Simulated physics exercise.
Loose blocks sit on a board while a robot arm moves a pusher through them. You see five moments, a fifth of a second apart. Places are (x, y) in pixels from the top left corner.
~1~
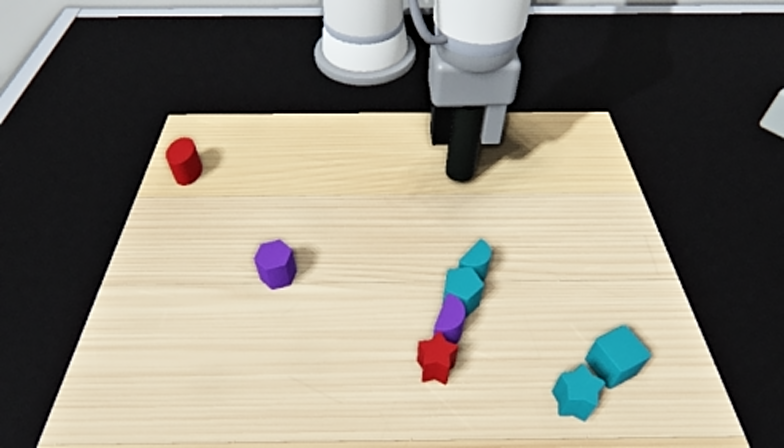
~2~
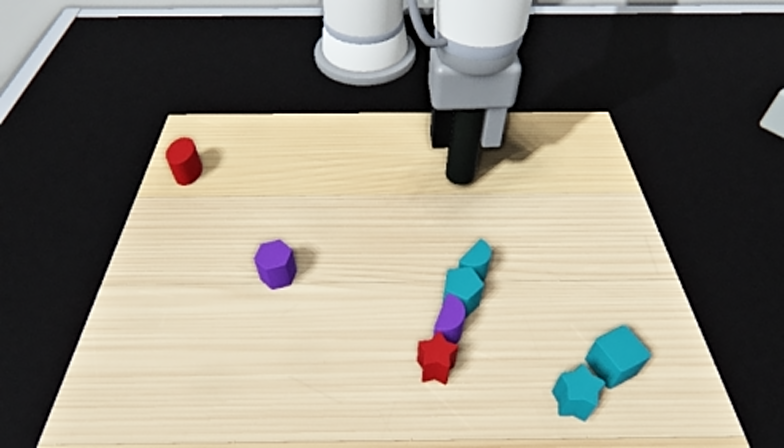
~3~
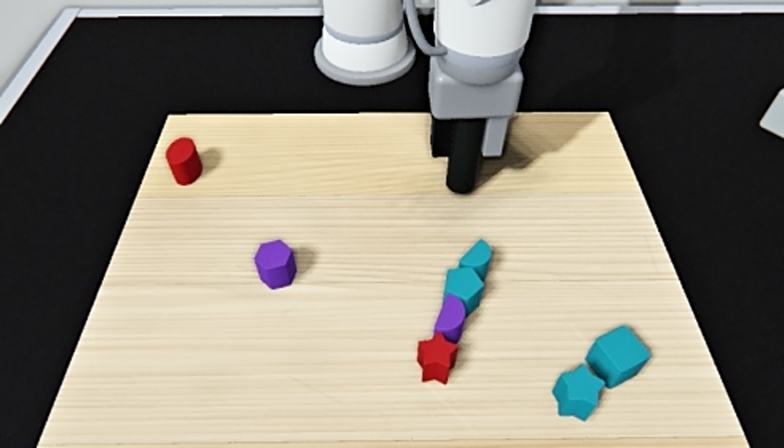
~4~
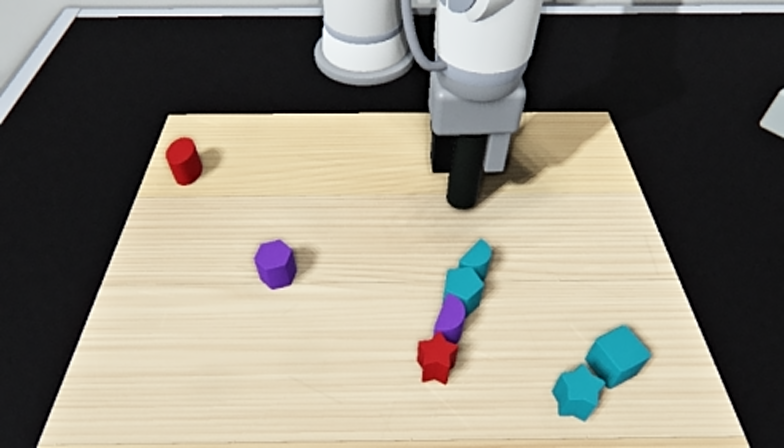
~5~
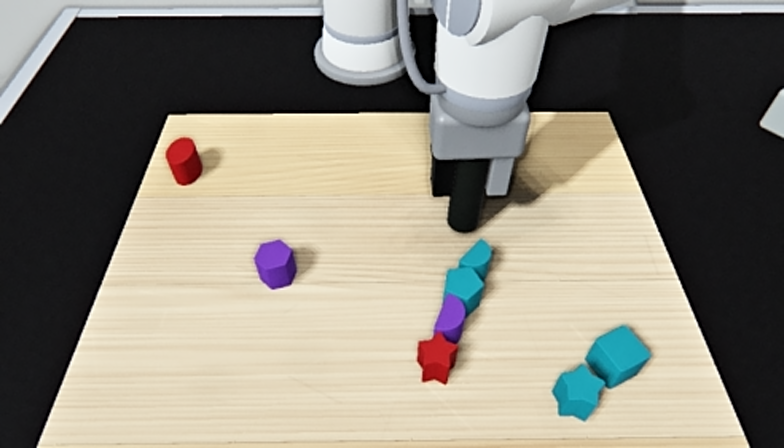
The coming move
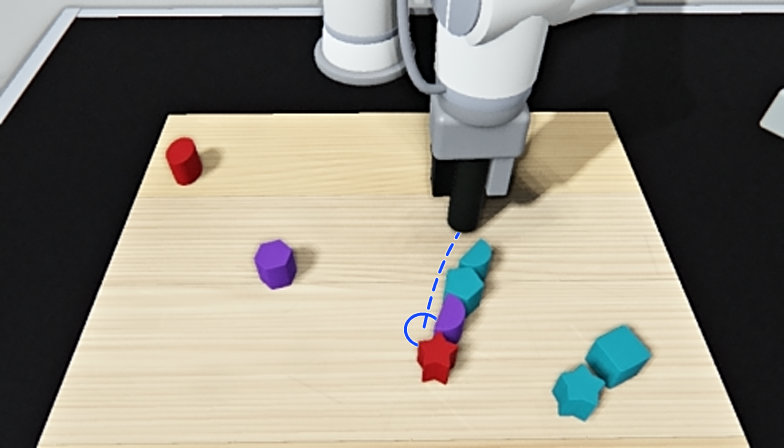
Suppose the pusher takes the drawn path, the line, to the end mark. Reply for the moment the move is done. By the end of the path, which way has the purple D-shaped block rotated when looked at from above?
Viewed from above: Clockwise.
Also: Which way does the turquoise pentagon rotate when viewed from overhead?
Viewed from the top, it goes anticlockwise.
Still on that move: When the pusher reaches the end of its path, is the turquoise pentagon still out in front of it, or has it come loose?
Final position: To the side or behind.
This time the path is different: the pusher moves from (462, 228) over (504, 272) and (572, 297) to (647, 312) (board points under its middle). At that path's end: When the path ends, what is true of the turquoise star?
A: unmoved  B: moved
A
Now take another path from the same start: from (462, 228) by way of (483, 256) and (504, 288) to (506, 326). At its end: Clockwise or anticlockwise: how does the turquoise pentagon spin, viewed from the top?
It turns clockwise.
Drawn move, from (462, 228) by way of (439, 274) to (423, 330).
On the path given first. One third of the way, pusher (446, 252); nothing pushed yet.
Two thirds of the way, pusher (434, 285); red star (436, 354); purple D-shaped block (453, 324), turned 25° clockwise; turquoise pentagon (466, 288), turned 40° anticlockwise.
At the end, pusher (424, 324); red star (436, 354); purple D-shaped block (456, 328), turned 45° clockwise; turquoise pentagon (467, 293), turned 65° anticlockwise; turquoise D-shaped block still.
